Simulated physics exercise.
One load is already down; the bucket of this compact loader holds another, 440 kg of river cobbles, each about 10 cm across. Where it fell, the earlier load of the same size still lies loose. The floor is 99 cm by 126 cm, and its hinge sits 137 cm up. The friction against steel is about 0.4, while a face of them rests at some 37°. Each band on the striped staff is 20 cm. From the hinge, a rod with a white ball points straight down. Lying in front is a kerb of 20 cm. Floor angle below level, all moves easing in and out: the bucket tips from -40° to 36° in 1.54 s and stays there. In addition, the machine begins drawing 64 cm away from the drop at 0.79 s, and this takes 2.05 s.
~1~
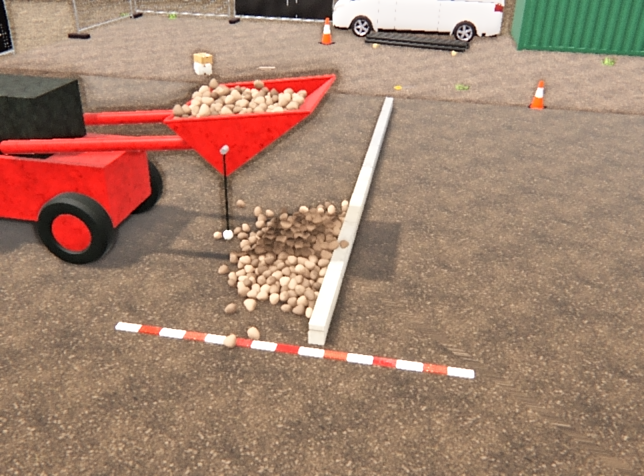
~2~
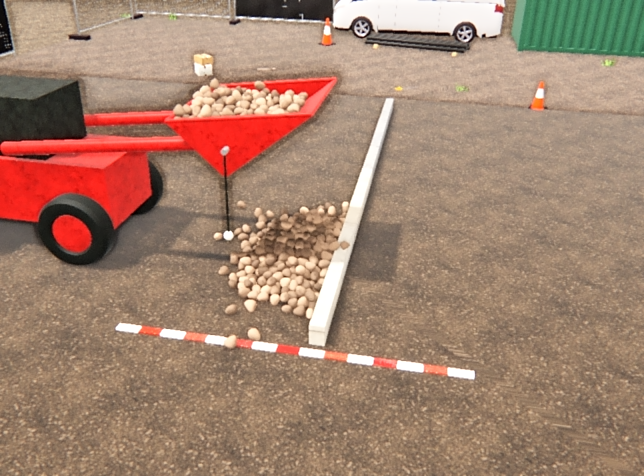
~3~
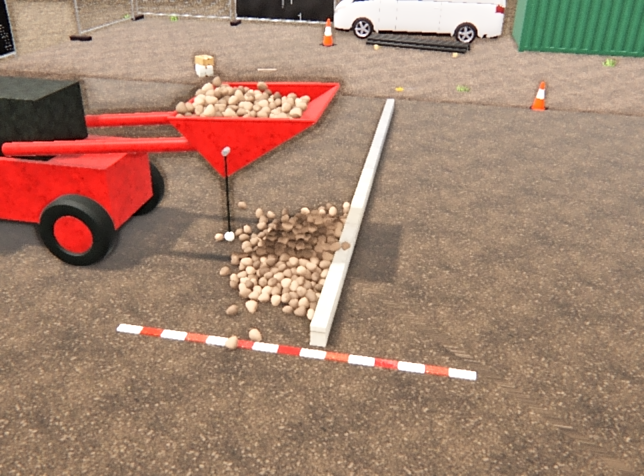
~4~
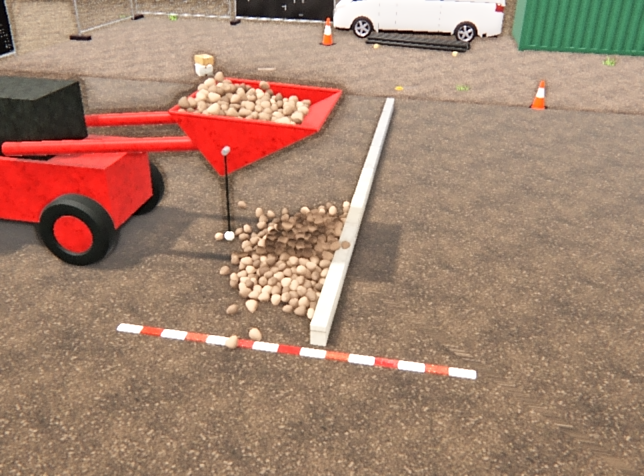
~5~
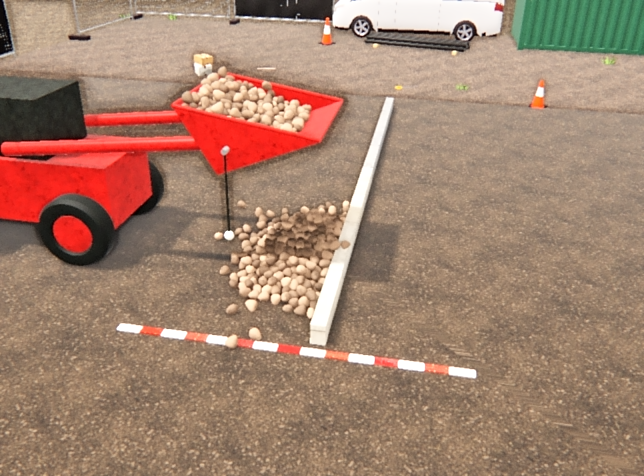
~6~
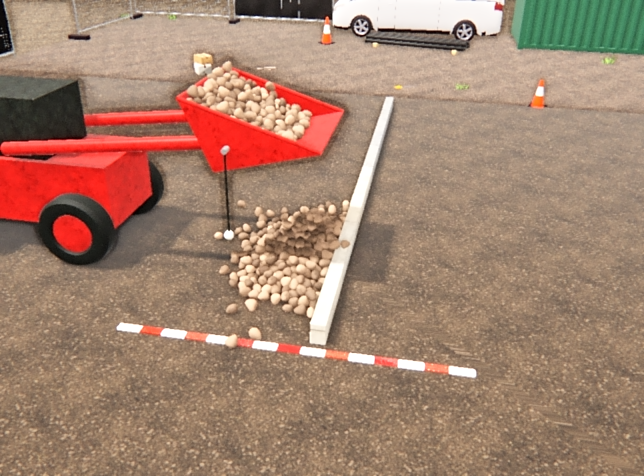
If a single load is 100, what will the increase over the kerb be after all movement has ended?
The increase will be around 19 per cent.
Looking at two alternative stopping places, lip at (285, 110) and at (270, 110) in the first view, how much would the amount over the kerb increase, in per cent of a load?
Case one about 5 %, case two about 5 %.
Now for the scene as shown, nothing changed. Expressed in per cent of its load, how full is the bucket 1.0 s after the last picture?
Held: Around 45 % of the load.
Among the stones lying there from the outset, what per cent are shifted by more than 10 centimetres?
Roughly 10 per cent of them.
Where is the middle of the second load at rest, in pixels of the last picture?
Their centre ends up near (314, 242).
Then, 0.6 s after the last picture the floor is at 24°; in per cent of one load, 100 in the bucket, 100 on this side of the kerb; the foremost stones are at (334, 254).
Then, 1.0 s after the last picture the floor is at 36°; in per cent of one load, 44 in the bucket, 156 on this side of the kerb; the foremost stones are at (341, 242).
Then, 2.7 s after the last picture the floor is at 36°; in per cent of one load, 0 in the bucket, 181 on this side of the kerb, 19 over the kerb; the foremost stones are at (443, 268).
Then, 5.5 s after the last picture the floor is at 36°; in per cent of one load, 0 in the bucket, 181 on this side of the kerb, 19 over the kerb; the foremost stones are at (443, 268). Net gain over the kerb, 19.
